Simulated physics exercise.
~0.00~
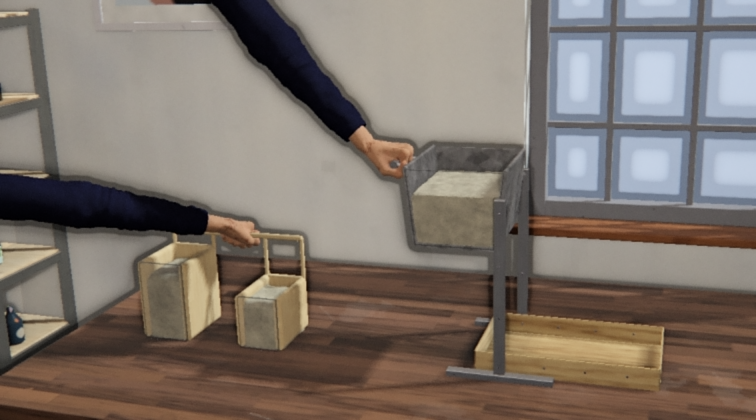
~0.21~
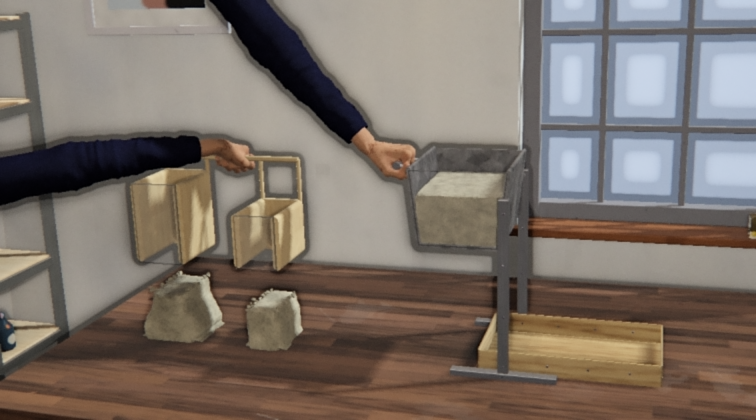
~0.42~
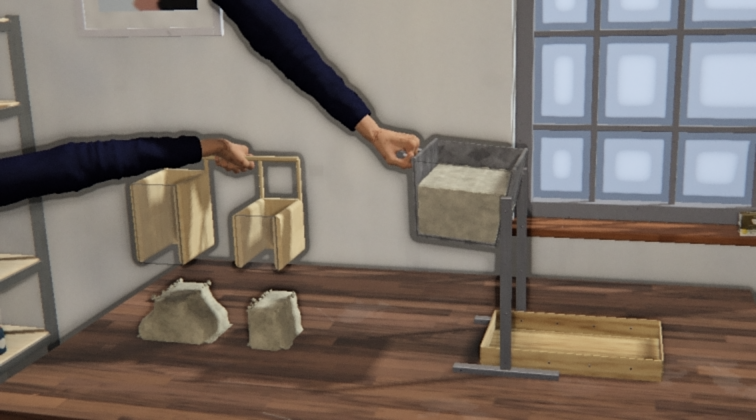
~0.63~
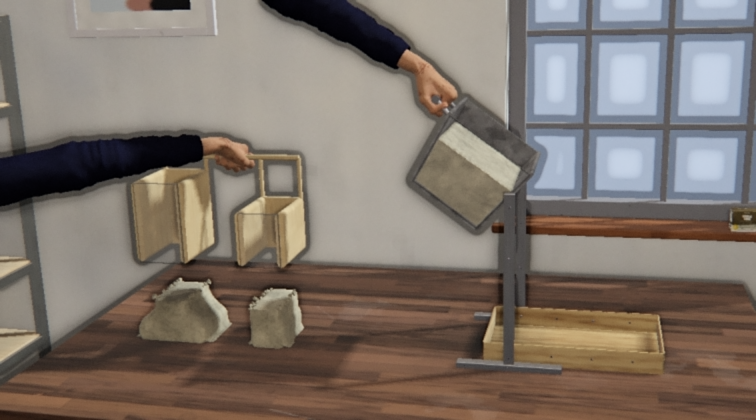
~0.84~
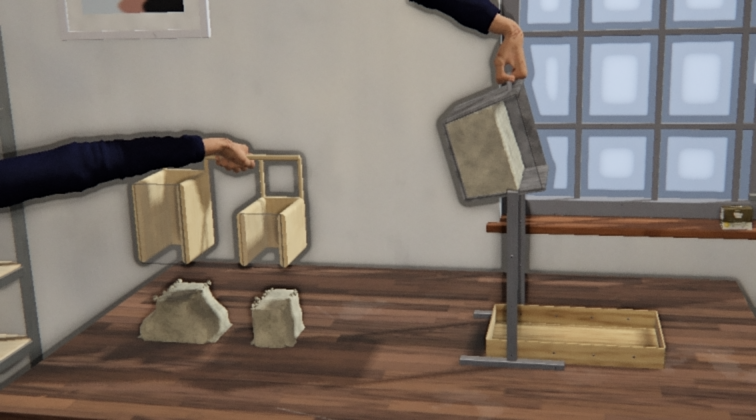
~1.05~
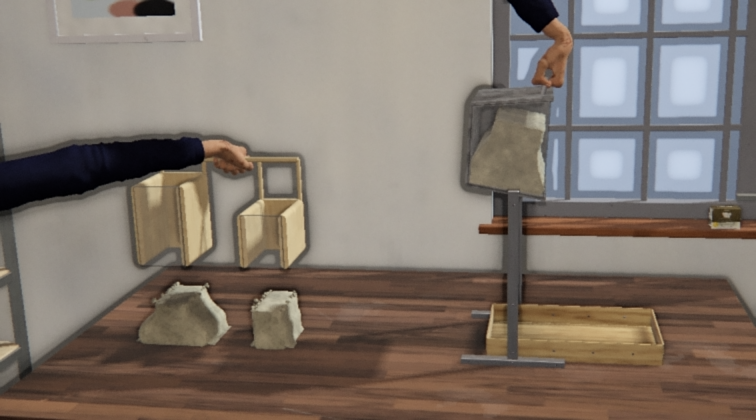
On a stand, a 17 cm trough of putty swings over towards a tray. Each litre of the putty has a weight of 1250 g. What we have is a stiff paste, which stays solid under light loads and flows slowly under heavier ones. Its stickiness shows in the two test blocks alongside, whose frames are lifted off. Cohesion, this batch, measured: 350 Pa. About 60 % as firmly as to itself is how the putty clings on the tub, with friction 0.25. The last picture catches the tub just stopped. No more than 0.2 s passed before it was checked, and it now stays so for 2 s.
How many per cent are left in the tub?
About 36 %.
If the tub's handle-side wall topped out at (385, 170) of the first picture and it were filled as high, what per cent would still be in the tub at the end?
Some 25 percent would still be in the tub at the end.
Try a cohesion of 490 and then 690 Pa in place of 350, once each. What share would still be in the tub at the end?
Result: 45 % for the first case, 60 % for the second.
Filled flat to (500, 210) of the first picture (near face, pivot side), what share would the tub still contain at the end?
That gives some 55 %.
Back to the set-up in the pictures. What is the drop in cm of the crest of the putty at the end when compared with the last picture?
Roughly 10 cm.
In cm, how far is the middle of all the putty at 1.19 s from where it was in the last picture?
The change is near 7 cm.
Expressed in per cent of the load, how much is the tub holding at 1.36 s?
About 40 %.
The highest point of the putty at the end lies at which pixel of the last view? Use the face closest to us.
(508, 164).
After 1.19 s, the tub is at 94 degrees and holds 67 %.
After 1.36 s, the tub is at 94 degrees and holds 41 %.
After 1.53 s, the tub is at 94 degrees and holds 37 %.
After 1.70 s, the tub is at 94 degrees and holds 36 %.
After 3.05 s, the tub is at 94 degrees and holds 36 %.
